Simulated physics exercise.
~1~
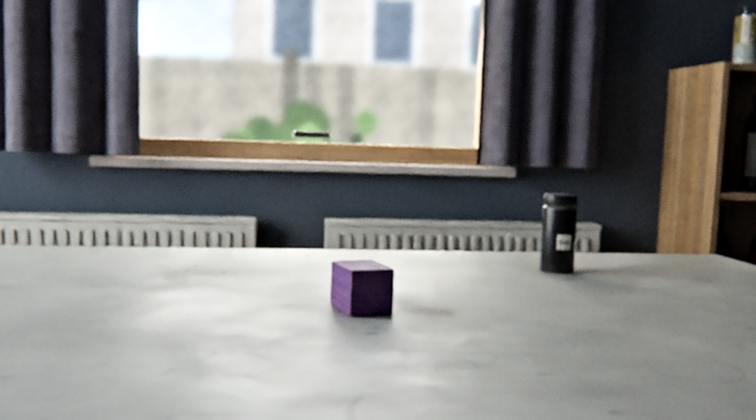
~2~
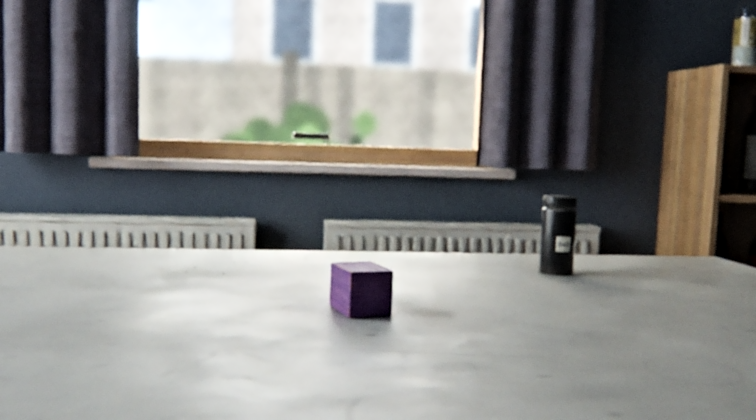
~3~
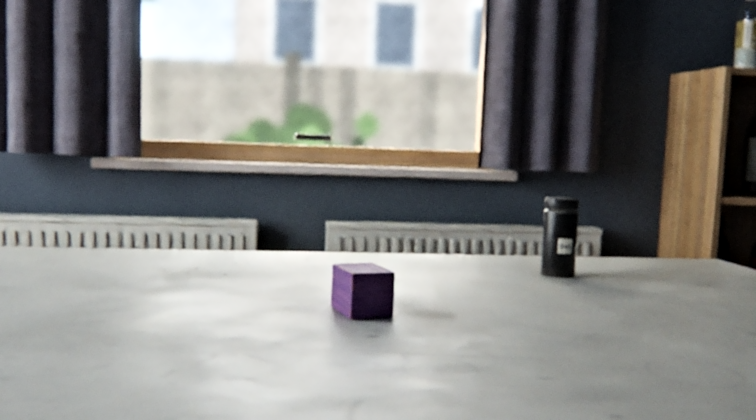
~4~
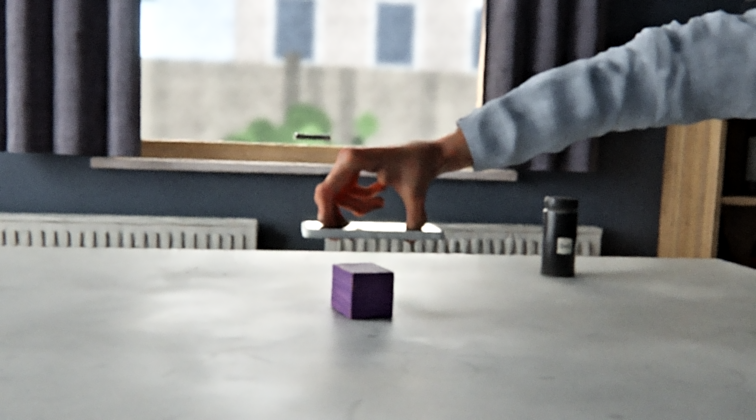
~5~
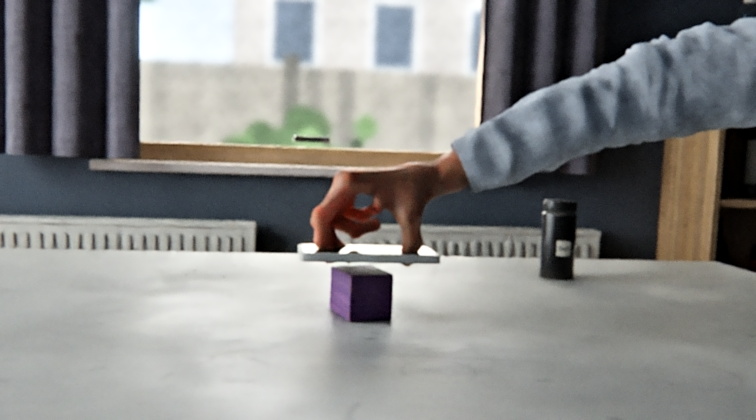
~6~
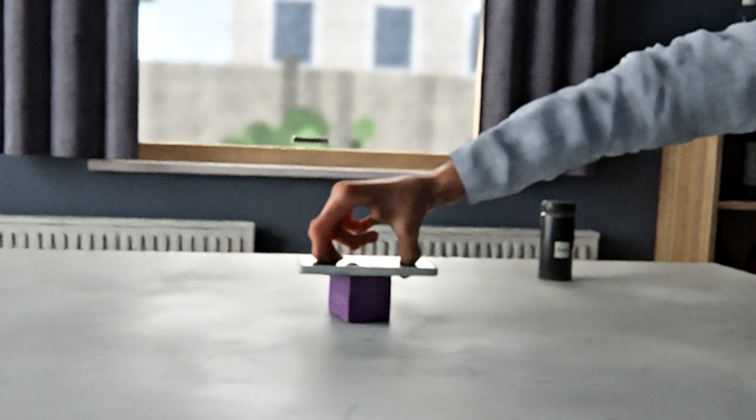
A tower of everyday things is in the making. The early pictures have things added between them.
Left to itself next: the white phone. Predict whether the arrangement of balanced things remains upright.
It stands.
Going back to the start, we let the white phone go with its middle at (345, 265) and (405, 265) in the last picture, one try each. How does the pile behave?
First try: The pile stands firm; second try: It topples.
Then, 0.50 s later than the last frame, all is still.
Then, 1.20 s later than the last frame, white phone resting near (366, 266).
When it is over, all 3 as before. End places, in pixels of the last picture, white phone near (366, 266). The pile holds.
